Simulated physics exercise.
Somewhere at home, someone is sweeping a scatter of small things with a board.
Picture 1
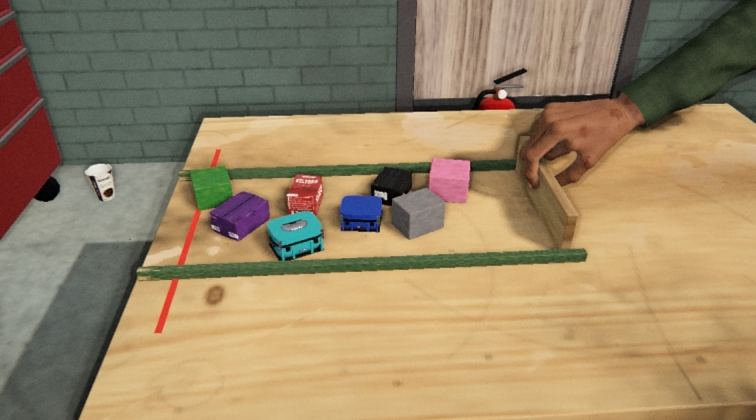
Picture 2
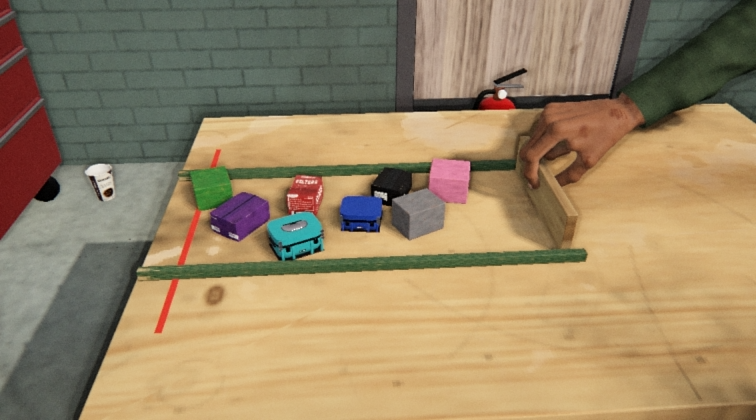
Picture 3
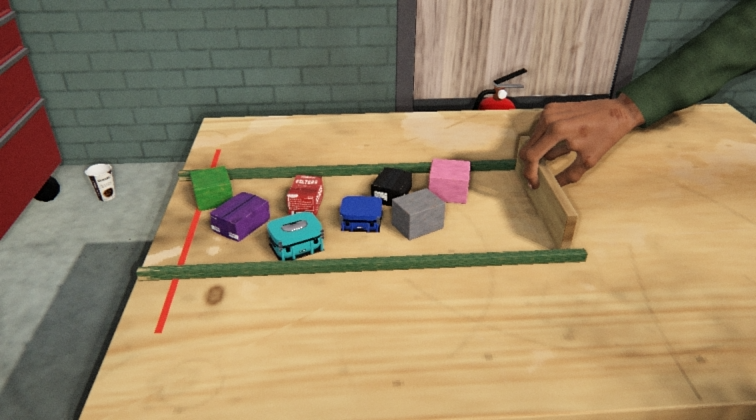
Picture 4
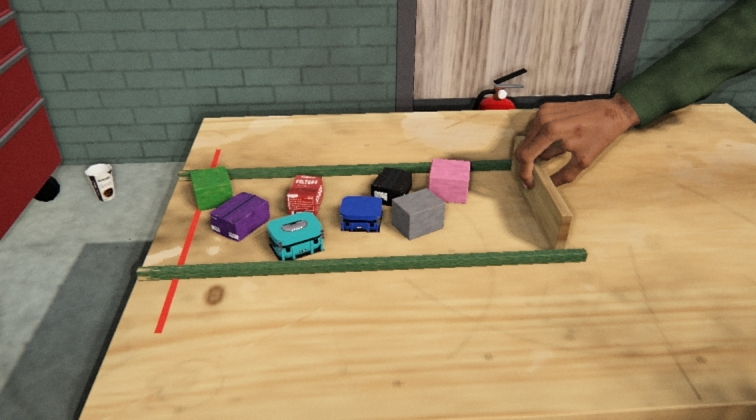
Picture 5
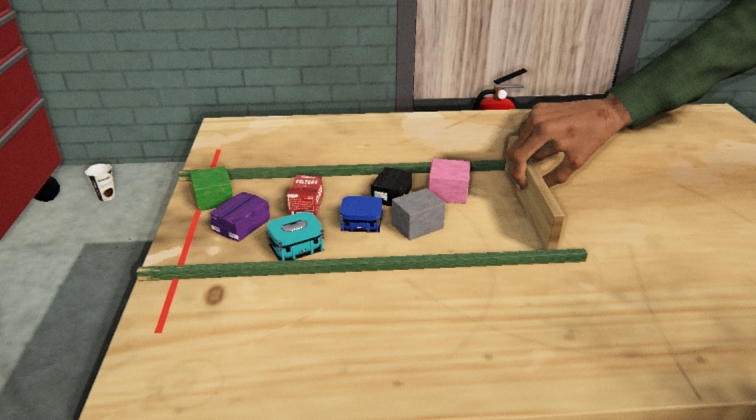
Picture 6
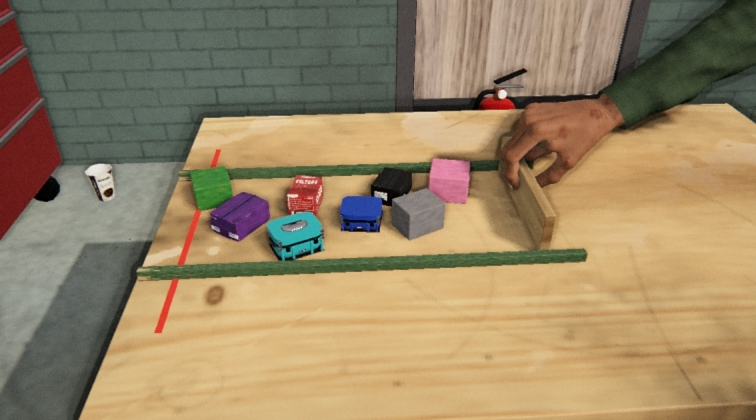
On a wooden tabletop, a hand sliding a board slightly left between green strips while the scattered small blocks and boxes stay still.
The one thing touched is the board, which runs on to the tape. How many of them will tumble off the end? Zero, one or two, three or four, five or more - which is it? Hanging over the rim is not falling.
Answer: Five or more.
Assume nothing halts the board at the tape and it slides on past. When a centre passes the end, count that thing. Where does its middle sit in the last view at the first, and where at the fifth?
First roughly (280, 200), later roughly (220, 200).
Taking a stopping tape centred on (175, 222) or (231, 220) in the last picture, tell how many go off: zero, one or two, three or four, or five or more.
Taking the spots in order - five or more, then three to four.
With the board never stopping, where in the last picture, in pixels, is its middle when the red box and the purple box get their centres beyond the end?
With the red box it sits around (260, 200), with the purple box around (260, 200).
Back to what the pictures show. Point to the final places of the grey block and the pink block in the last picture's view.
One is at about (168, 217), the other at about (179, 192).
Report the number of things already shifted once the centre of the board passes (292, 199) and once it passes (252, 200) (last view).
8 by the first point, 8 by the second.
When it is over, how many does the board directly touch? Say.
It's touching 3 at the end.
Soon after, none off yet; green block at rest near (212, 188); purple box at rest near (241, 216); turquoise case at rest near (295, 237).
At rest, the number that fall off is five or more; fallen, black box, blue case, red box, purple box and green block.
